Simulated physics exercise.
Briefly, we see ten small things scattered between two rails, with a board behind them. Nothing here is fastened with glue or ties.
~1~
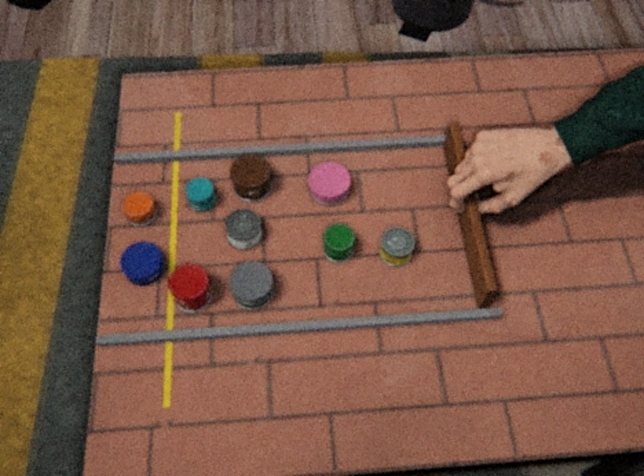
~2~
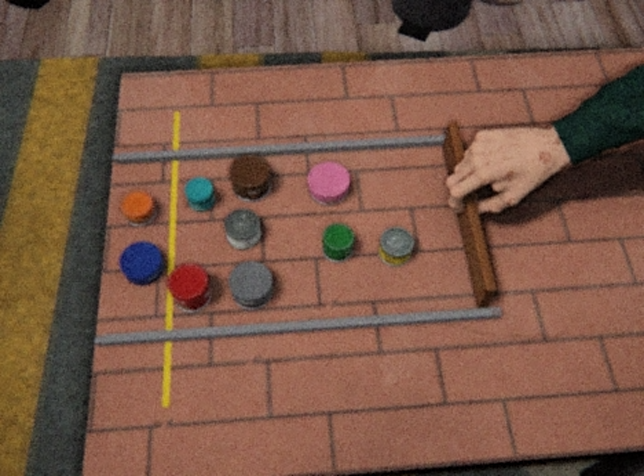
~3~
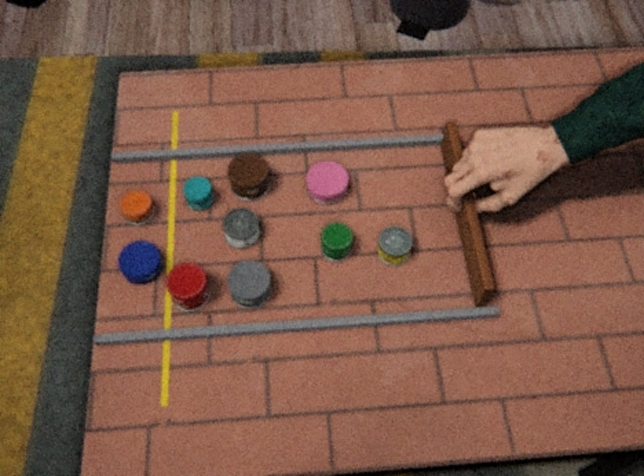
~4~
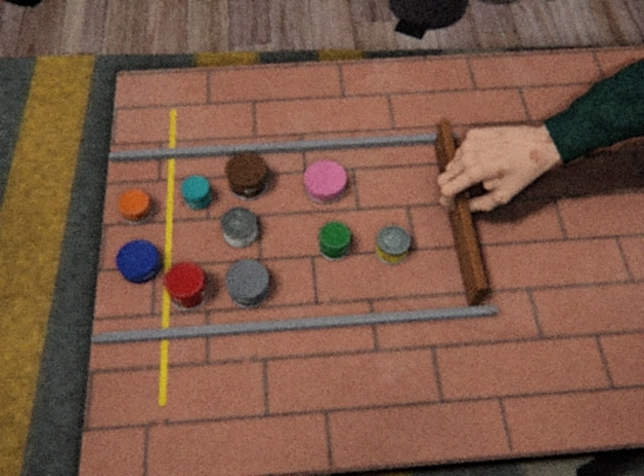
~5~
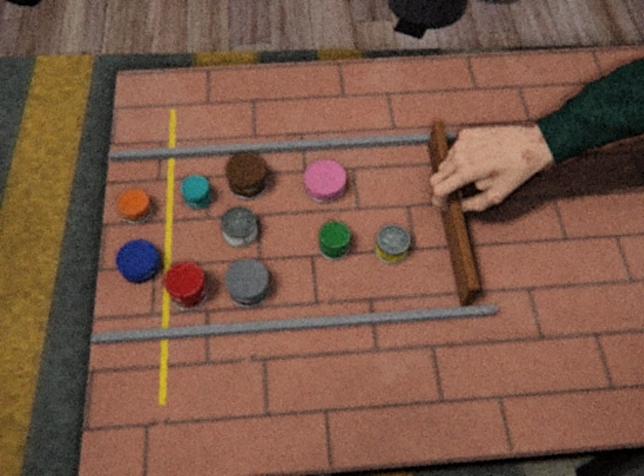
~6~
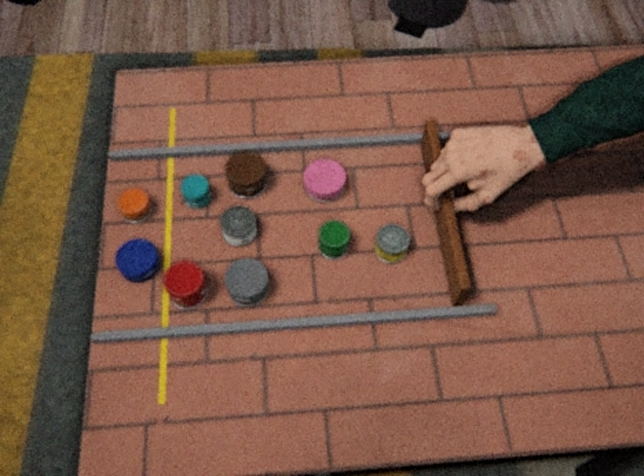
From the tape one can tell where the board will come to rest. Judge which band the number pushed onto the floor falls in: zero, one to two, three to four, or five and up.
It falls in the one to two band.
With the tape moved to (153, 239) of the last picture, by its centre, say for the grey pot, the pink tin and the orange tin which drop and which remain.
Grey pot stays put, pink tin stays put, orange tin goes off.
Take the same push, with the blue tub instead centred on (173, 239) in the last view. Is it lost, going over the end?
From that start, the blue tub stays.
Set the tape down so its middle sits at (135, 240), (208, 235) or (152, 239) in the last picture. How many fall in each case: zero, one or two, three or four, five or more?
Counts for the three spots in order: Five or more; none; 3 or 4.
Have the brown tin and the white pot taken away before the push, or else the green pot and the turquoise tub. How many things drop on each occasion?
I'd say 1 the first time and 0 the second time.
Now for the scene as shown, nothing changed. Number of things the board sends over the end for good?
1.
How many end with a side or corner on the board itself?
So the total is 4.
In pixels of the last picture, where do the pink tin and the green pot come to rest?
I'd put one at around (147, 197) and the other at around (151, 235).
Soon after, none off yet; orange tin at rest near (135, 206); blue tub at rest near (138, 261); red tin at rest near (186, 285).
Then, none off yet; orange tin at rest near (132, 206); blue tub at rest near (136, 259); red tin moved about its own width near (154, 286).
At rest, the number that fall off is one or two; fallen, orange tin.
